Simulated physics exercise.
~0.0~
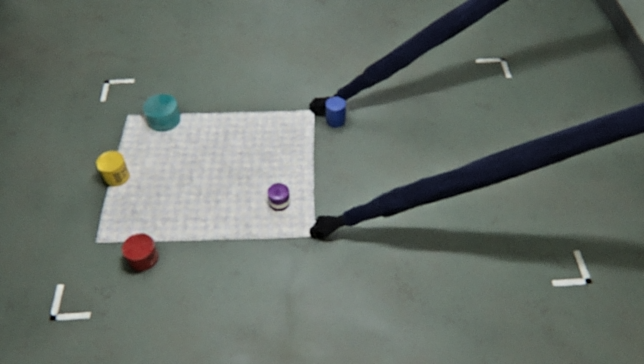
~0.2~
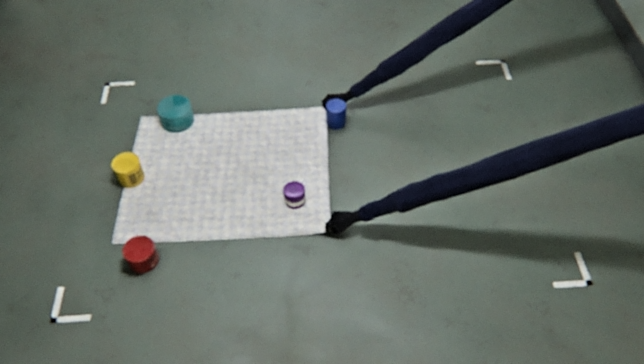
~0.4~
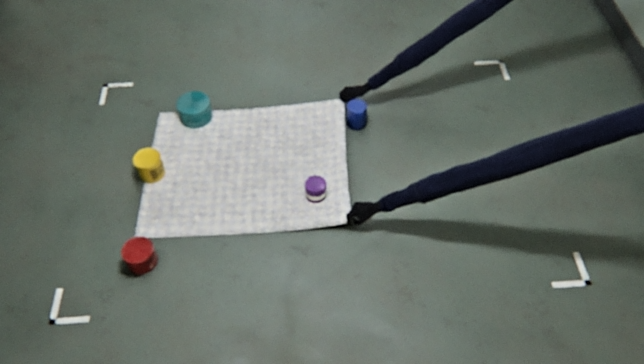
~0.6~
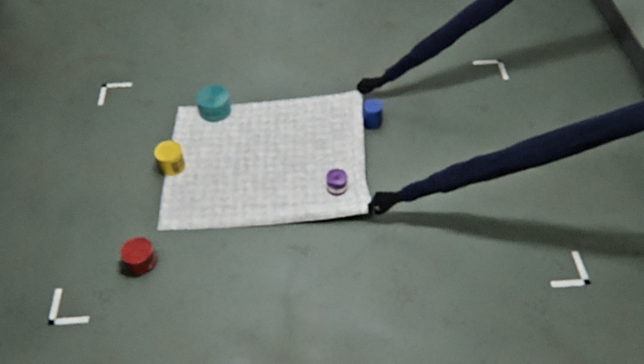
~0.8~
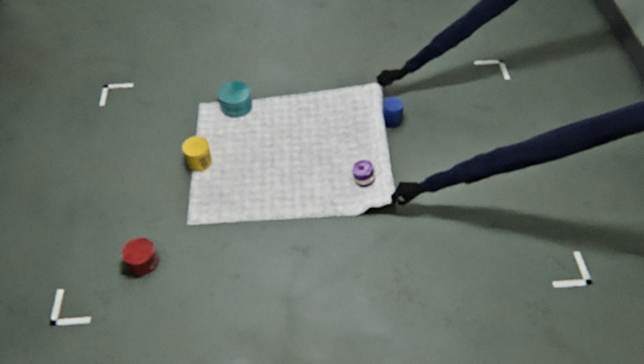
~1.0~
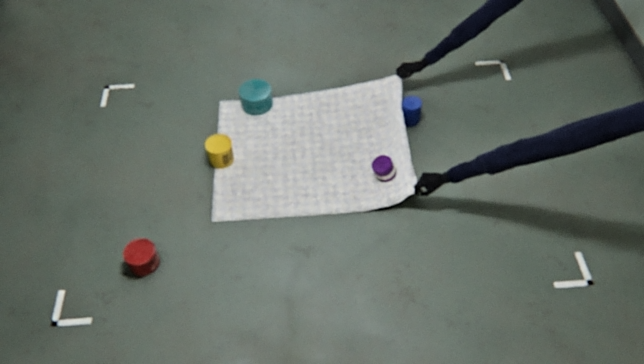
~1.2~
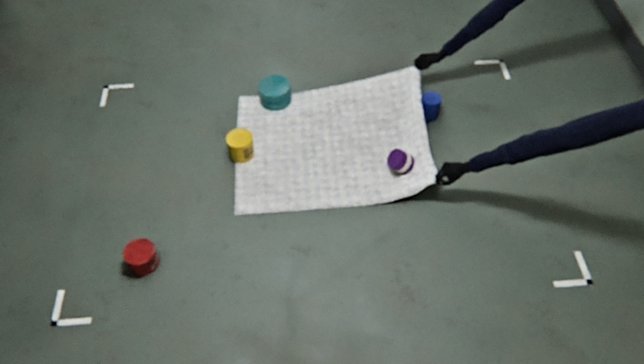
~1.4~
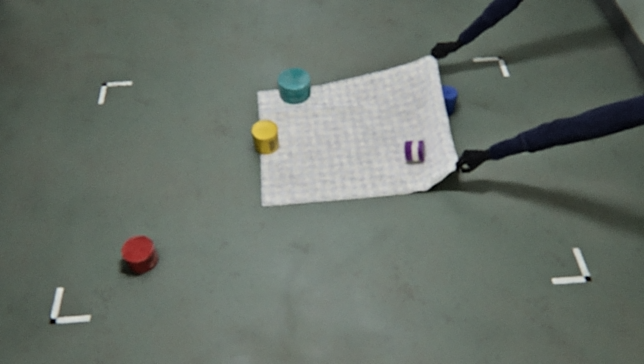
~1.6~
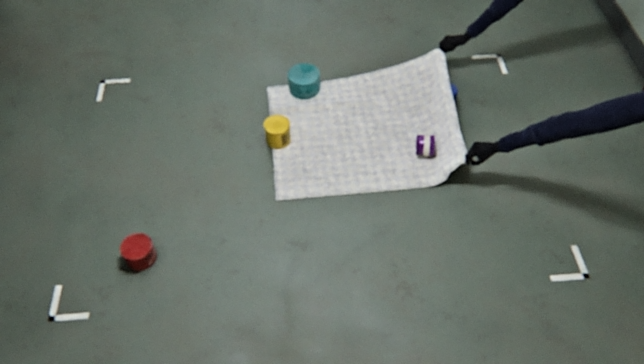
White mat pulled right by two dark-sleeved arms, carrying teal, yellow and purple containers, the purple one tipping over, red one left behind.
